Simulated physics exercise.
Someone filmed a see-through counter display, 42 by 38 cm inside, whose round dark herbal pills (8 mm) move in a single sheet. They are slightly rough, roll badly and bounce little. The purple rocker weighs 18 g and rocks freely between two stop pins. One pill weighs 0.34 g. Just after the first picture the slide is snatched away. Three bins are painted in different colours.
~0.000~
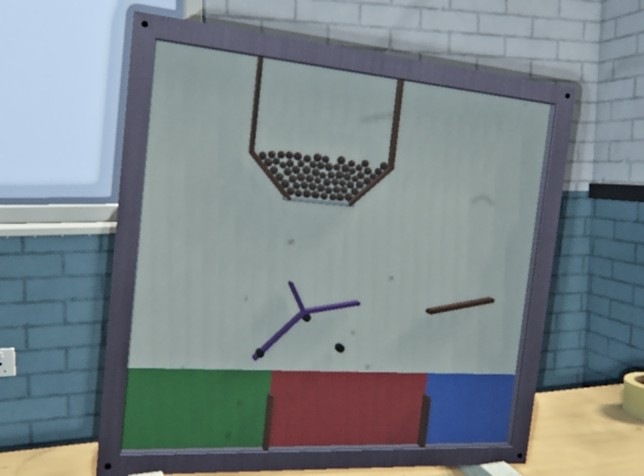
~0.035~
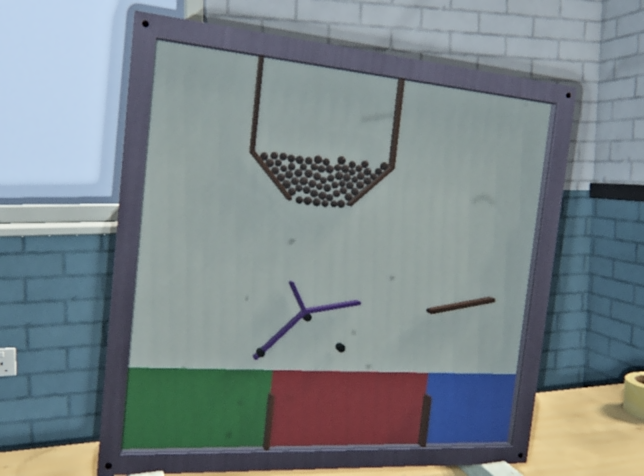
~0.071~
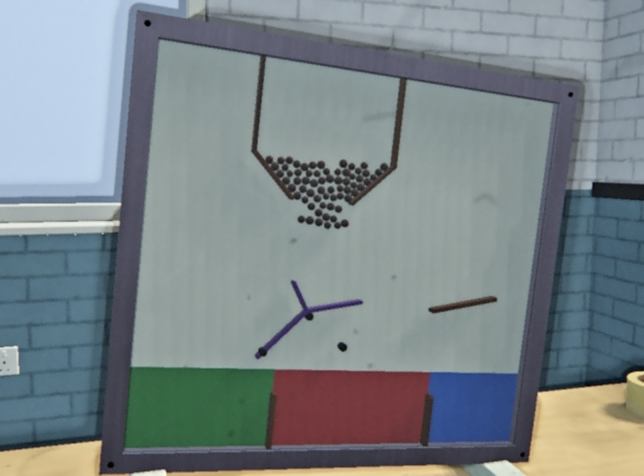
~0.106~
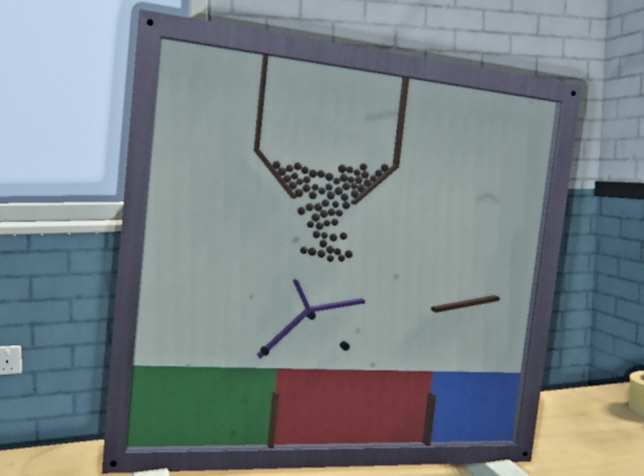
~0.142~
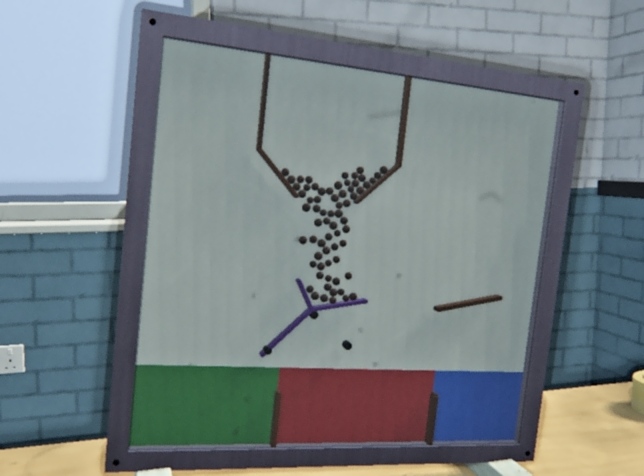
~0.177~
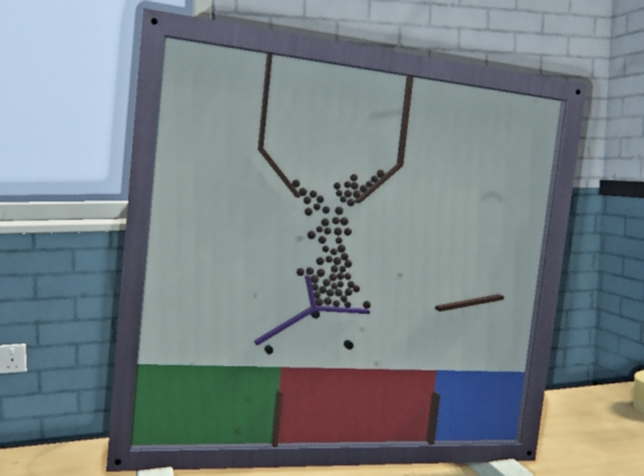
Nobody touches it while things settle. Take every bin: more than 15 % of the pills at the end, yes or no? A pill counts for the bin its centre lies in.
Red: Yes; blue: No; green: Yes.
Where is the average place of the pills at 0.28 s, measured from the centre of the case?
Some 1 cm left and 4 cm below.
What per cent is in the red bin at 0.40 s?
Some 65 per cent.
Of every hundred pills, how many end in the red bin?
Roughly 75 per cent.
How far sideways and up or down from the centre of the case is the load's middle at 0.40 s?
About 1 cm right and 12 cm below.
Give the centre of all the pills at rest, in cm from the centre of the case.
About 1 cm left and 17 cm below.
After 0.28 s, the pills' middle is 1 cm left of and 4 cm below the centre; red 5 %; purple rocker right end down 22°.
After 0.40 s, the pills' middle is 1 cm right of and 12 cm below the centre; red 65 %; purple rocker right end down 27°.
After 0.63 s, the pills' middle is in line with and 15 cm below the centre; red 75 %, green 10 %; purple rocker left end down 24°.
Settled by 1.6 s, red 75 %, blue 0 %, green 25 %; purple rocker left end down 24°.
